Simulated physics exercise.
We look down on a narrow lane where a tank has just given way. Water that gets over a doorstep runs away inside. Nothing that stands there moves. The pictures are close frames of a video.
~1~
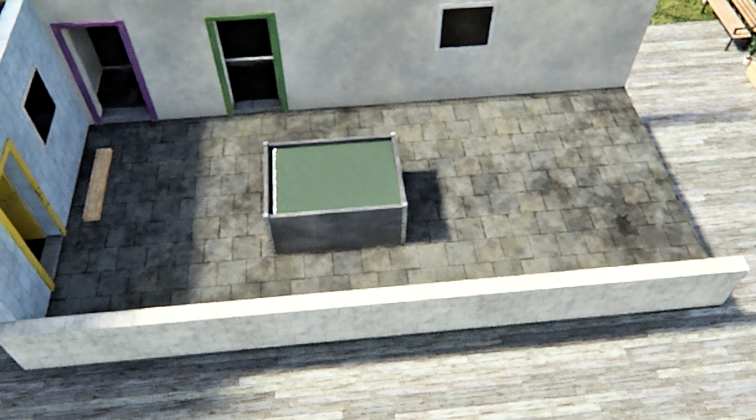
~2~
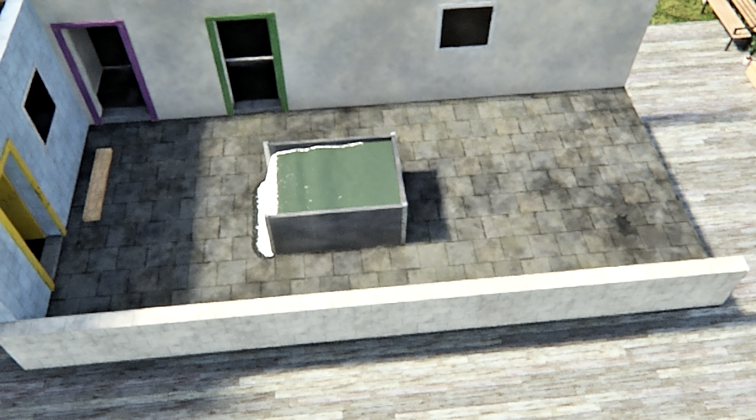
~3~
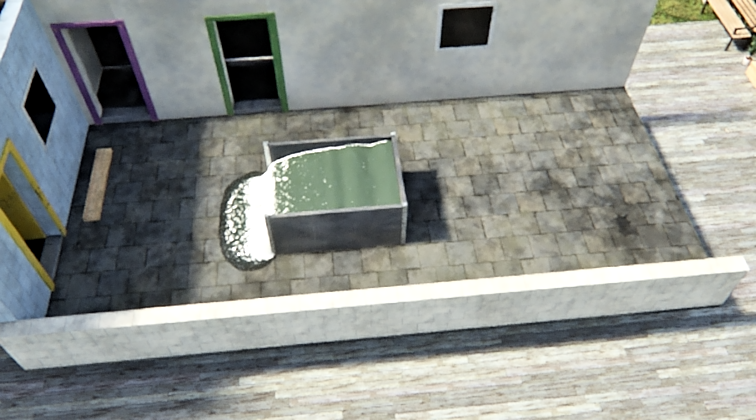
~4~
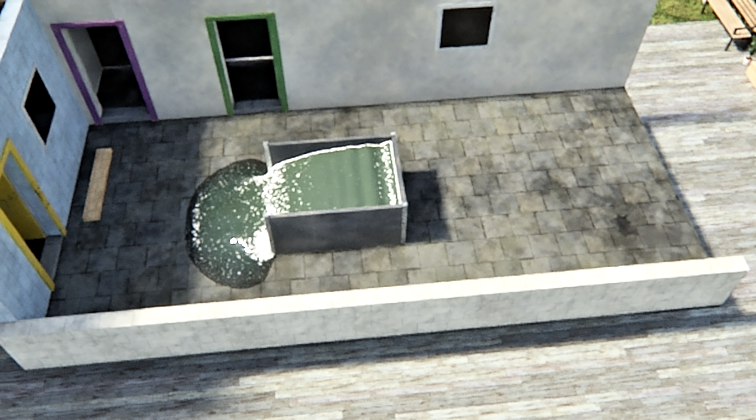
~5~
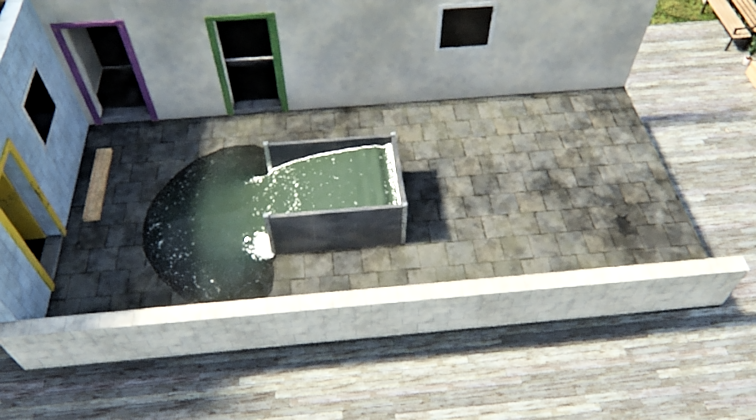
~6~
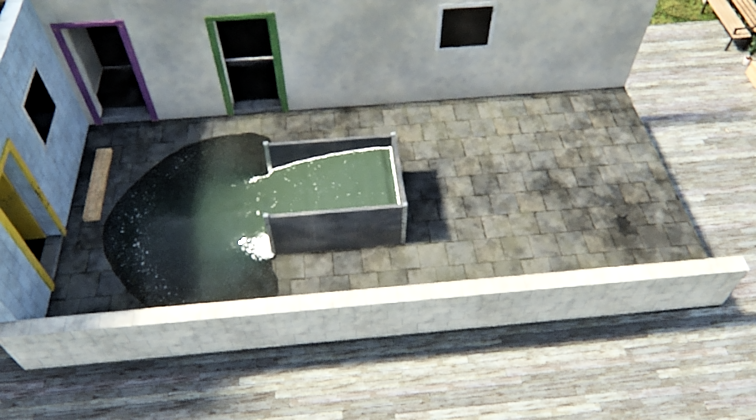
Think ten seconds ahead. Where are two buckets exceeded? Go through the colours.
One by one: The green door holds within the limit; the purple door floods; the yellow door floods.
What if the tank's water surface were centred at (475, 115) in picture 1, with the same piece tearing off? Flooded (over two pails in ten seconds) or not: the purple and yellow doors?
One by one: Purple door goes over, yellow door goes over.
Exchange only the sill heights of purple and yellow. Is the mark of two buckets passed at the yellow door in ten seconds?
In short: The yellow door takes more.
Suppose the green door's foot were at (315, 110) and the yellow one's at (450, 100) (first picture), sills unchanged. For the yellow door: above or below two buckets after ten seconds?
Then: Yellow door keeps below it.
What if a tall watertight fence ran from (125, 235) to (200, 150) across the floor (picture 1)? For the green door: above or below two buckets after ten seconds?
Green passes that mark.
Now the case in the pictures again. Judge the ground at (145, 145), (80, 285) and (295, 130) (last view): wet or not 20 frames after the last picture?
As listed: Awash, flooded, clear.
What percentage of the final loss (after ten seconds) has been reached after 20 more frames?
Some 80 per cent.
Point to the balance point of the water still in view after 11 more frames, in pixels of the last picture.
At about (186, 221).
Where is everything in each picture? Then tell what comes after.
The open tank at (333, 177) is whole and still, in the first frame.
Water pours out at (273, 206) and has run to (271, 256), in the second frame.
The front is at (244, 265), out from the gap at (273, 207), in the third frame.
Water pours out at (274, 208) and has run to (207, 184), in the fourth frame.
Water pours out at (274, 209) and has run to (149, 221), in the fifth frame.
Water pours out at (274, 209) and has run to (113, 218), in the sixth frame.
A moment on, water covers 35 % of the floor; the green door wet at the sill, nothing in, the purple door wet at the sill, nothing in, the yellow door over two buckets in.
Next, water covers 35 % of the floor; the green door wet at the sill, nothing in, the purple door under two buckets in, the yellow door far over two buckets in.
Then, water covers 35 % of the floor; the green door wet at the sill, nothing in, the purple door far over two buckets in, the yellow door far over two buckets in.
Later, water covers 55 % of the floor; the green door wet at the sill, nothing in, the purple door far over two buckets in, the yellow door far over two buckets in.
In the end, water covers 95 % of the floor; the green door wet at the sill, nothing in, the purple door far over two buckets in, the yellow door far over two buckets in.
